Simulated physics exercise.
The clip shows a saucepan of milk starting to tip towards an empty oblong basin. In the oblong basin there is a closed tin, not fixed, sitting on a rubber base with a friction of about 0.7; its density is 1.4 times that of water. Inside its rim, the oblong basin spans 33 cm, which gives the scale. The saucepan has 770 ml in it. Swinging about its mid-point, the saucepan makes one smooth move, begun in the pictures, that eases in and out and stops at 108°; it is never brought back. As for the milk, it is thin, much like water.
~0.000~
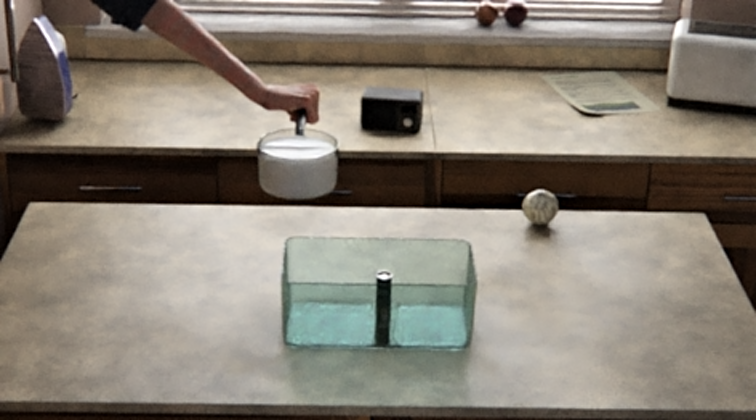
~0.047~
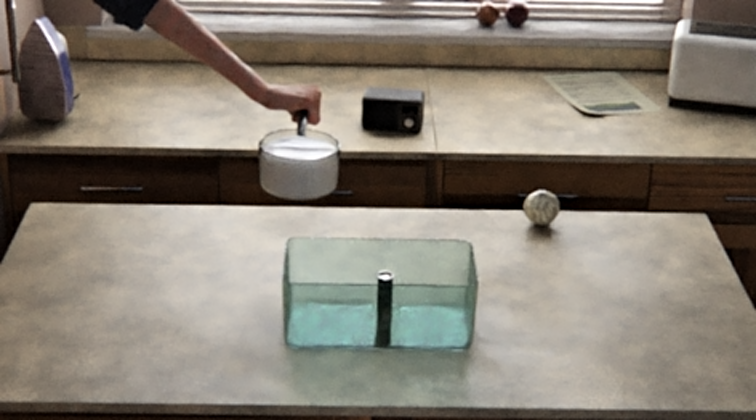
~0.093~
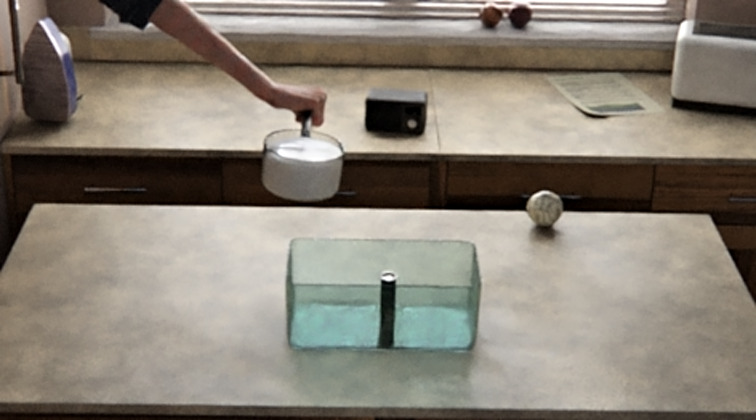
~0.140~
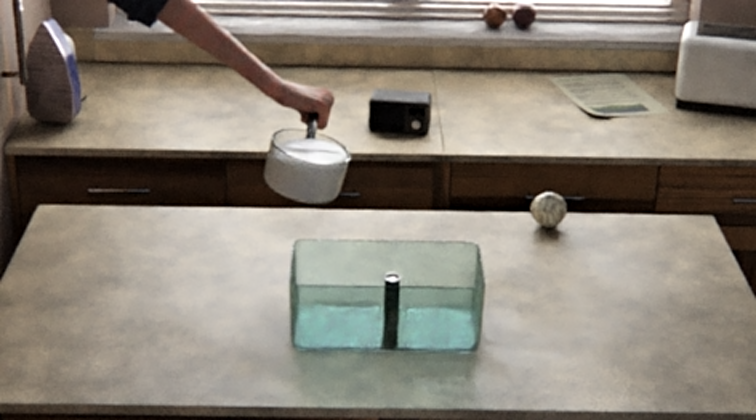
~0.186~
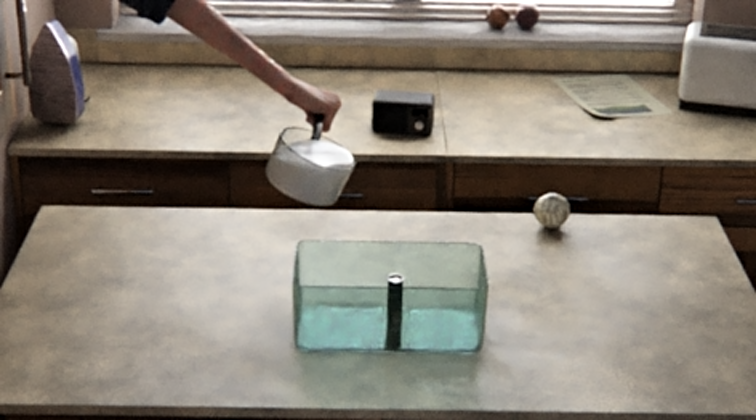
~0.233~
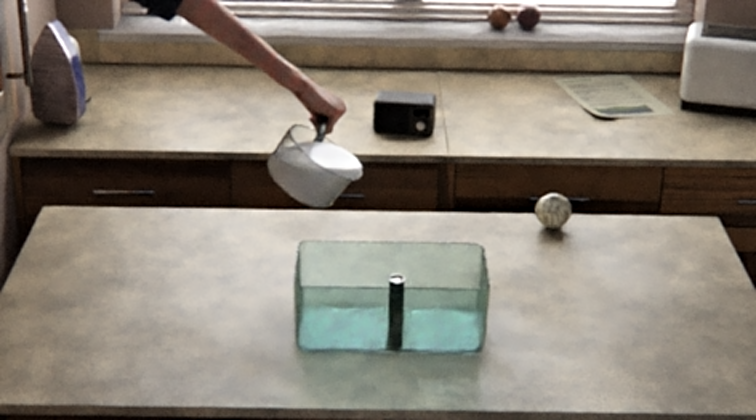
A saucepan of milk tilts rightward in a hand above a basin containing a tin.
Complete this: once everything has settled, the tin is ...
Once everything has settled, the tin is lying over.
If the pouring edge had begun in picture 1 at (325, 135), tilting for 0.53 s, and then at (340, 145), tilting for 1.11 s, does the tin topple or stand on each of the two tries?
Try 1: Tipped over; try 2: Still standing.
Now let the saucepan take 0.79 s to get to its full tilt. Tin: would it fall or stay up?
Well, the tin simply tips.
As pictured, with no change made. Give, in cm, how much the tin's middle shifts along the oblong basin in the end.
The middle of the tin ends some 8.0 cm along the basin.
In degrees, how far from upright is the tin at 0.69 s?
Lean: Around 0° from upright.
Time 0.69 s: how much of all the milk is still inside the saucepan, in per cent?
4 per cent or so.
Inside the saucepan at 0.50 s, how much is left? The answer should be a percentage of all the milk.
Fraction remaining: Approx. 24 per cent.
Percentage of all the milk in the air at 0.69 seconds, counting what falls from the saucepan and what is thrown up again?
I'd put it at about 8 per cent of the liquid.
Then, 0.50 s in, the tilt is 99° and 25 per cent is still to pour; the tin stands where it began.
Then, 0.69 s in, the tilt is 108° and 4 per cent is still to pour; the tin stands 1 cm from where it began.
Then, 0.89 s in, the tilt is 108° and 0 per cent is still to pour; the tin leans 47°.
Then, 1.11 s in, the tilt is 108° and 0 per cent is still to pour; the tin lies on its side.
Finally, the tin lies on its side.
